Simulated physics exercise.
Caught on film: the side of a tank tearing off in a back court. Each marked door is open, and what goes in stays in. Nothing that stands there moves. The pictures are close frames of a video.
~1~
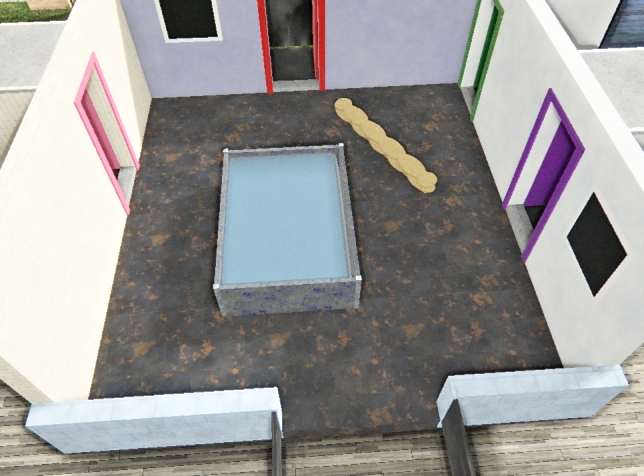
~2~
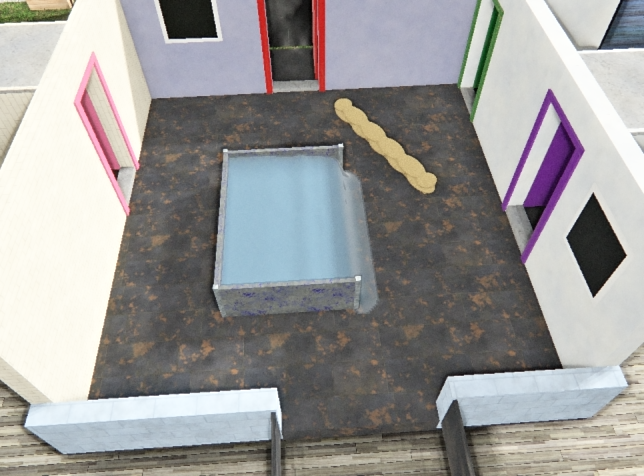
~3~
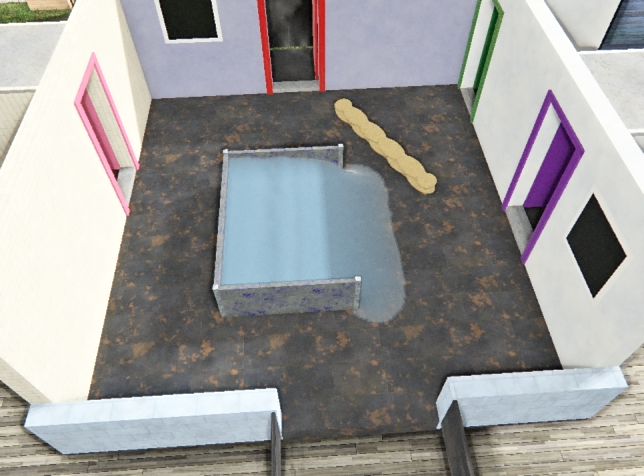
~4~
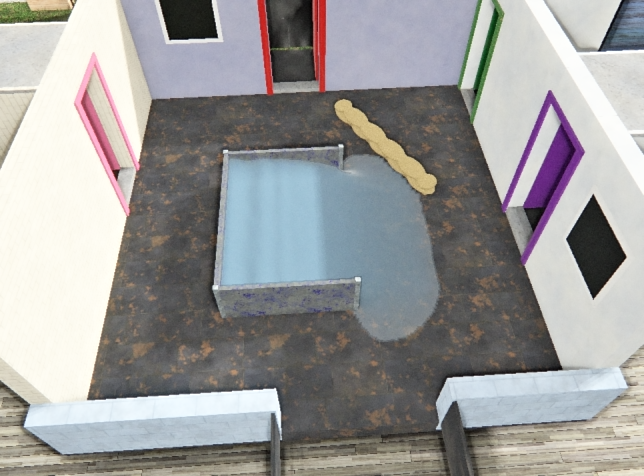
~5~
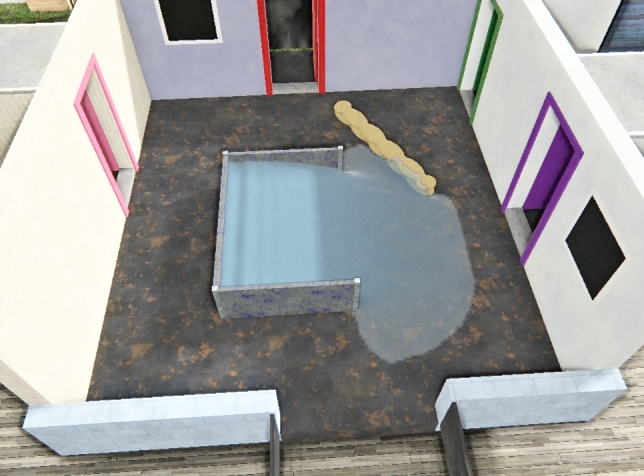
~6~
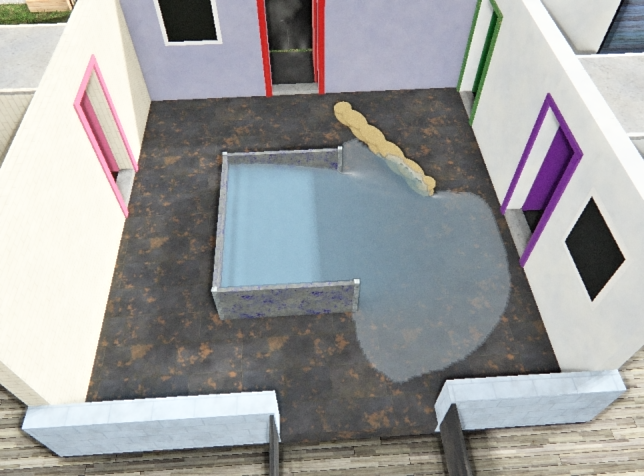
Water pours from the tank's open right side and spreads across the dark courtyard floor.
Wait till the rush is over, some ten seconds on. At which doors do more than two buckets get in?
In the end: The red door holds within the limit; the purple door floods; the green door floods; the pink door holds within the limit.
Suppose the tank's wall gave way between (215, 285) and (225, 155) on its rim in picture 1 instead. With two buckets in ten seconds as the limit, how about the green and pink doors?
Then: The green one takes more; the pink one takes more.
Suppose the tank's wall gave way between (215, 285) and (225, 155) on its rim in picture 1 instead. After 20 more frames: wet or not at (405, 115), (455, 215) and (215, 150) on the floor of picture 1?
As listed: Clear, no water, awash.
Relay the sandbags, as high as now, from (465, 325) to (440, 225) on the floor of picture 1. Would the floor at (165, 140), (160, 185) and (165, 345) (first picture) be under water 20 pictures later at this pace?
In that order: Dry, not flooded, free of water.
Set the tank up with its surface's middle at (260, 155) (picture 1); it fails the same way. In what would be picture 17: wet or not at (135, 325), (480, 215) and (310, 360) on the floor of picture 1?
In that order: Dry, awash, not flooded.
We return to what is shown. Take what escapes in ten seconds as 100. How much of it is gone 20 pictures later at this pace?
Near 50 in a hundred.
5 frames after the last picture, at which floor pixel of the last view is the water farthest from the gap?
I would point to (552, 396).
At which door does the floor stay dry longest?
I say the pink-painted one.
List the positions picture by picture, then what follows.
In the first picture, the open tank at (286, 213) is whole and still.
In the second picture, water pours out at (345, 228) and has run to (349, 175).
In the third picture, the front is at (363, 170), out from the gap at (345, 229).
In the fourth picture, water pours out at (345, 230) and has run to (383, 162).
In the fifth picture, the front is at (365, 147), out from the gap at (345, 232).
In the sixth picture, the front is at (501, 297), out from the gap at (344, 233).
A moment on, water covers 30 % of the floor; the red door not reached, the purple door over two buckets in, the green door not reached, the pink door not reached.
Next, water covers 40 % of the floor; the red door not reached, the purple door far over two buckets in, the green door not reached, the pink door not reached.
Then, water covers 60 % of the floor; the red door wet at the sill, nothing in, the purple door far over two buckets in, the green door wet at the sill, nothing in, the pink door not reached.
Later, water covers 80 % of the floor; the red door wet at the sill, nothing in, the purple door far over two buckets in, the green door under two buckets in, the pink door wet at the sill, nothing in.
In the end, water covers 95 % of the floor; the red door wet at the sill, nothing in, the purple door far over two buckets in, the green door over two buckets in, the pink door wet at the sill, nothing in.
